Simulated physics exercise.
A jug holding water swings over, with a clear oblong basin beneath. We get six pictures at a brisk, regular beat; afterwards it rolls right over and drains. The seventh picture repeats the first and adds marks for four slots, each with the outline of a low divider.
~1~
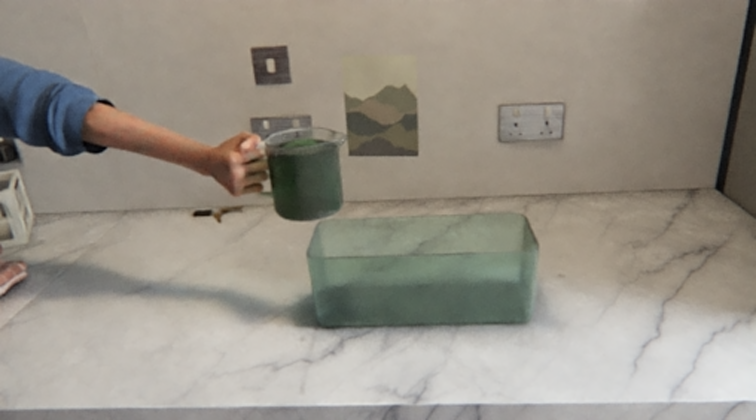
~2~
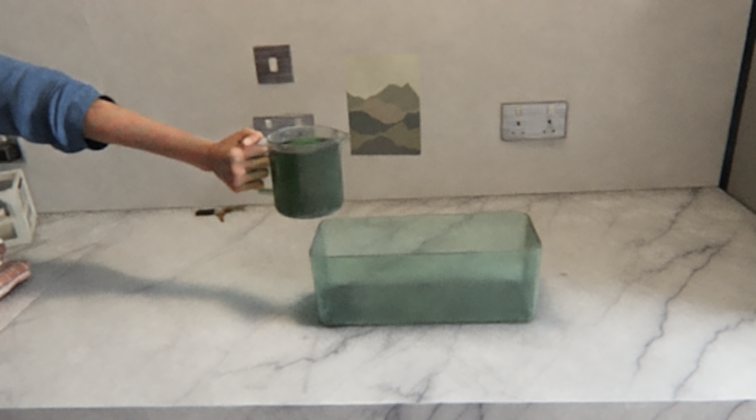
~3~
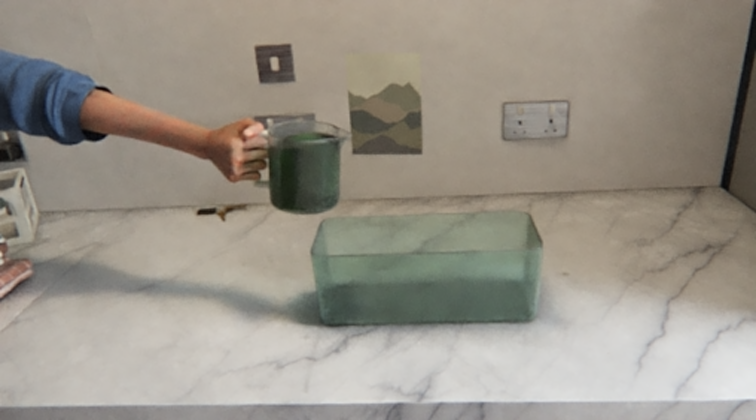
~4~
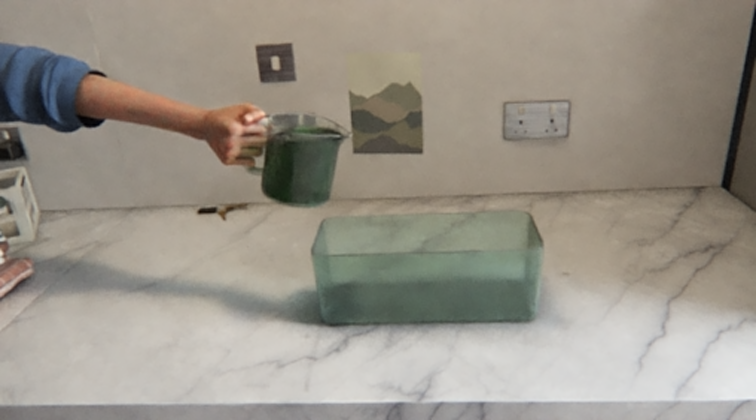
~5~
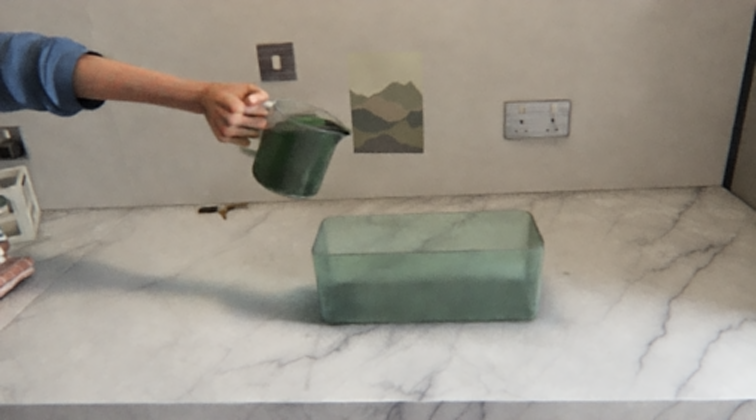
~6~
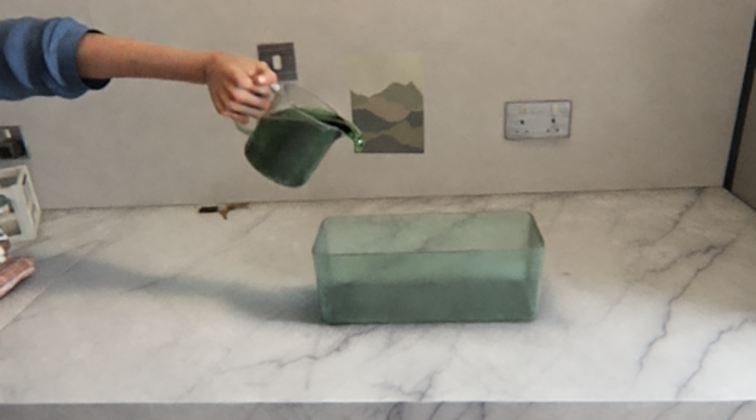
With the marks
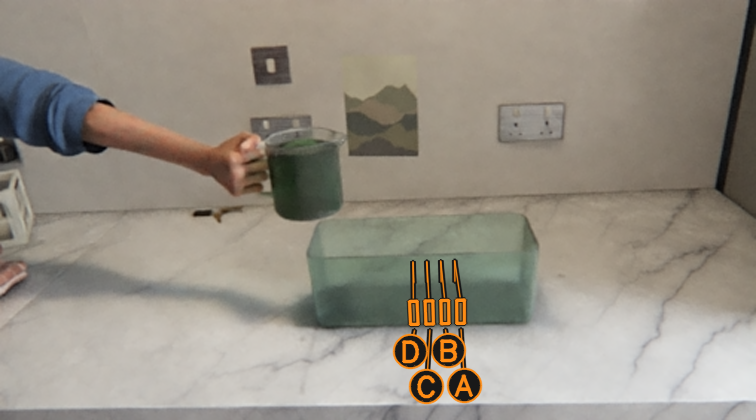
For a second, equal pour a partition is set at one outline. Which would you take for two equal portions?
Slot B.
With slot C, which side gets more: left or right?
The right side.
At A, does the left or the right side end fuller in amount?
The left side.
In orange, A at (461, 329); B at (445, 329); C at (429, 329); D at (414, 330).
With A, about 82 % ends left of the wall and 13 % right of it; 5 % is lost outside.
With B, about 53 % ends left of the wall and 45 % right of it.
With C, about 20 % ends left of the wall and 78 % right of it.
With D, about 10 % ends left of the wall and 88 % right of it.
